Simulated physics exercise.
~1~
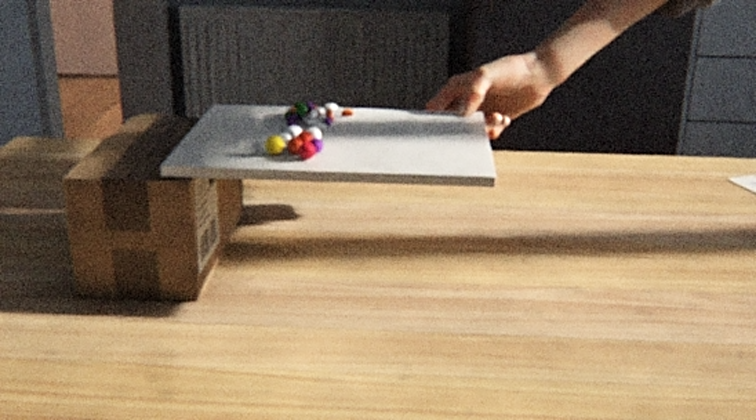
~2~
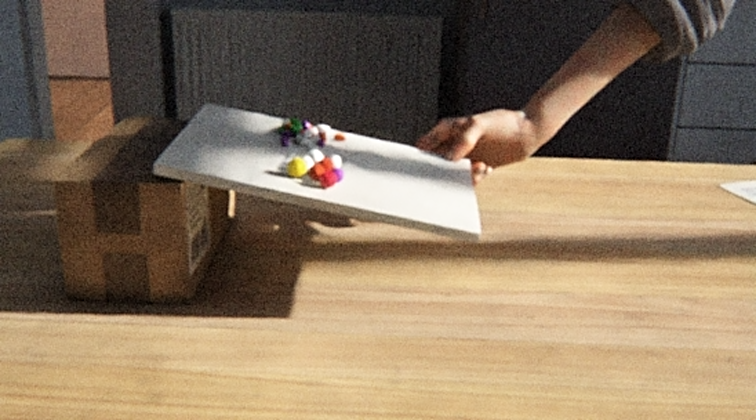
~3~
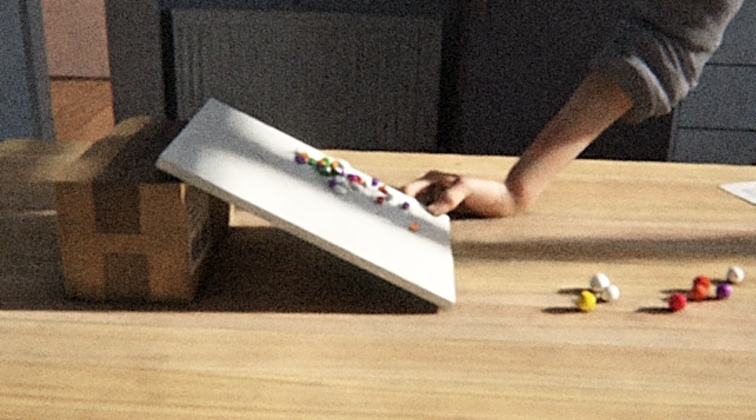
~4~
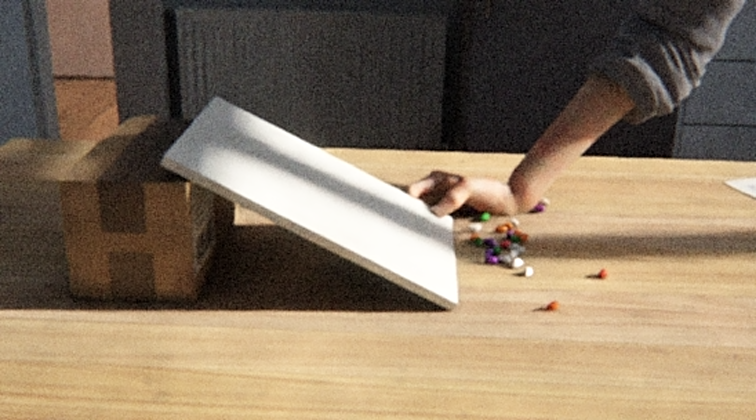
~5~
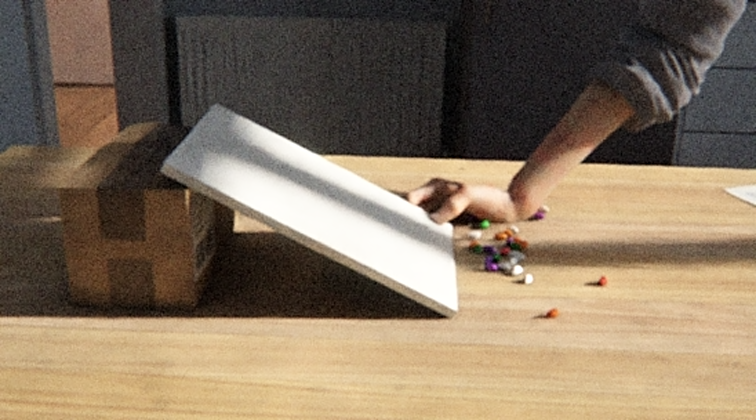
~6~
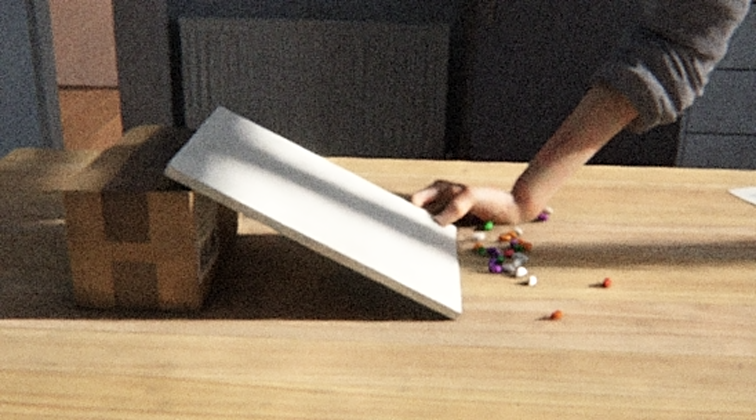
In the video, a hand lowers one end of a white board propped on a cardboard box, and two clusters of small colorful pieces slide off rightward, the near cluster first and farther, leaving the far cluster scattered on the wooden table just beyond the board's lower edge.
